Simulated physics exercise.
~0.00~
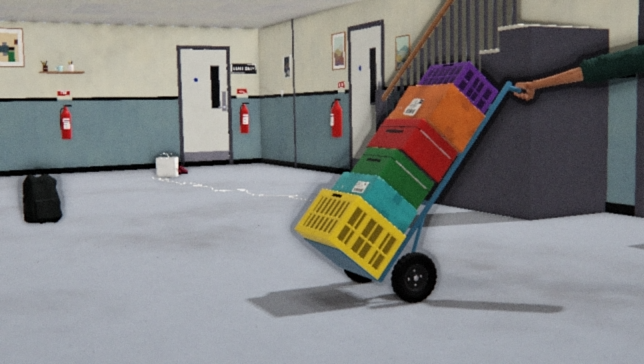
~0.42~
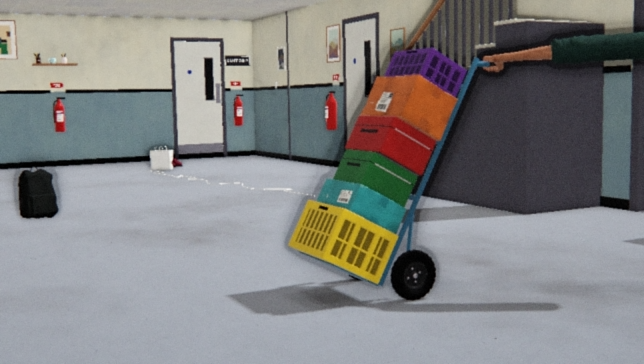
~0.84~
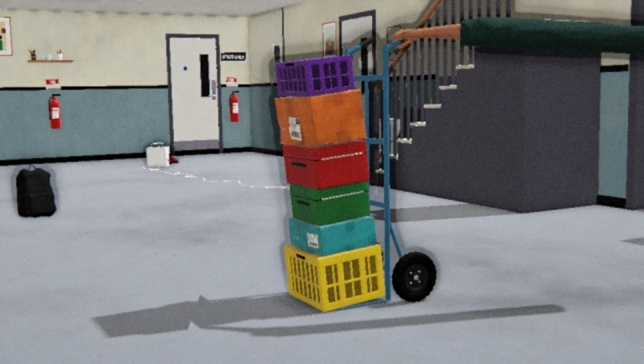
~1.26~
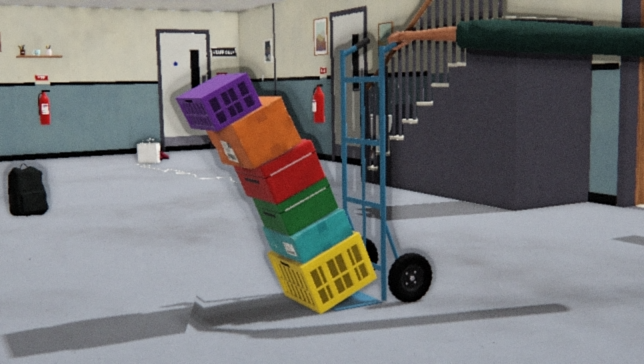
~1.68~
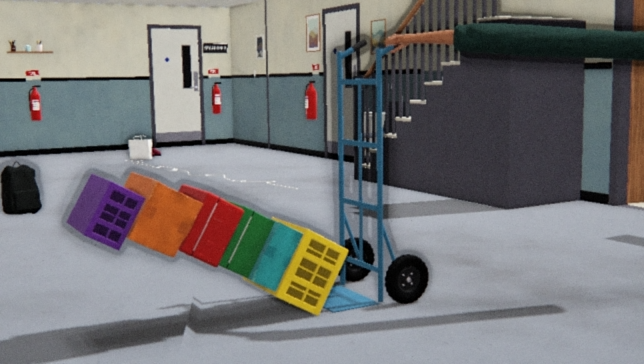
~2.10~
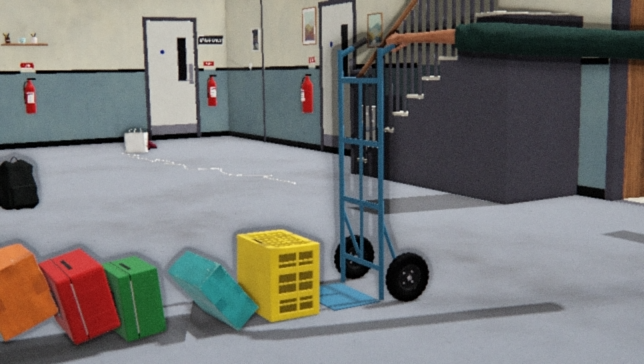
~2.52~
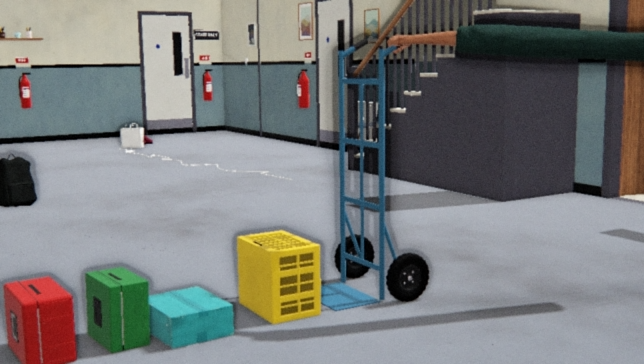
A blue hand truck stacked with six colourful crates and boxes was tipped upright by an outstretched arm, and the whole stack leaned left and toppled off across the floor, leaving the yellow crate on its side against the empty-looking truck.
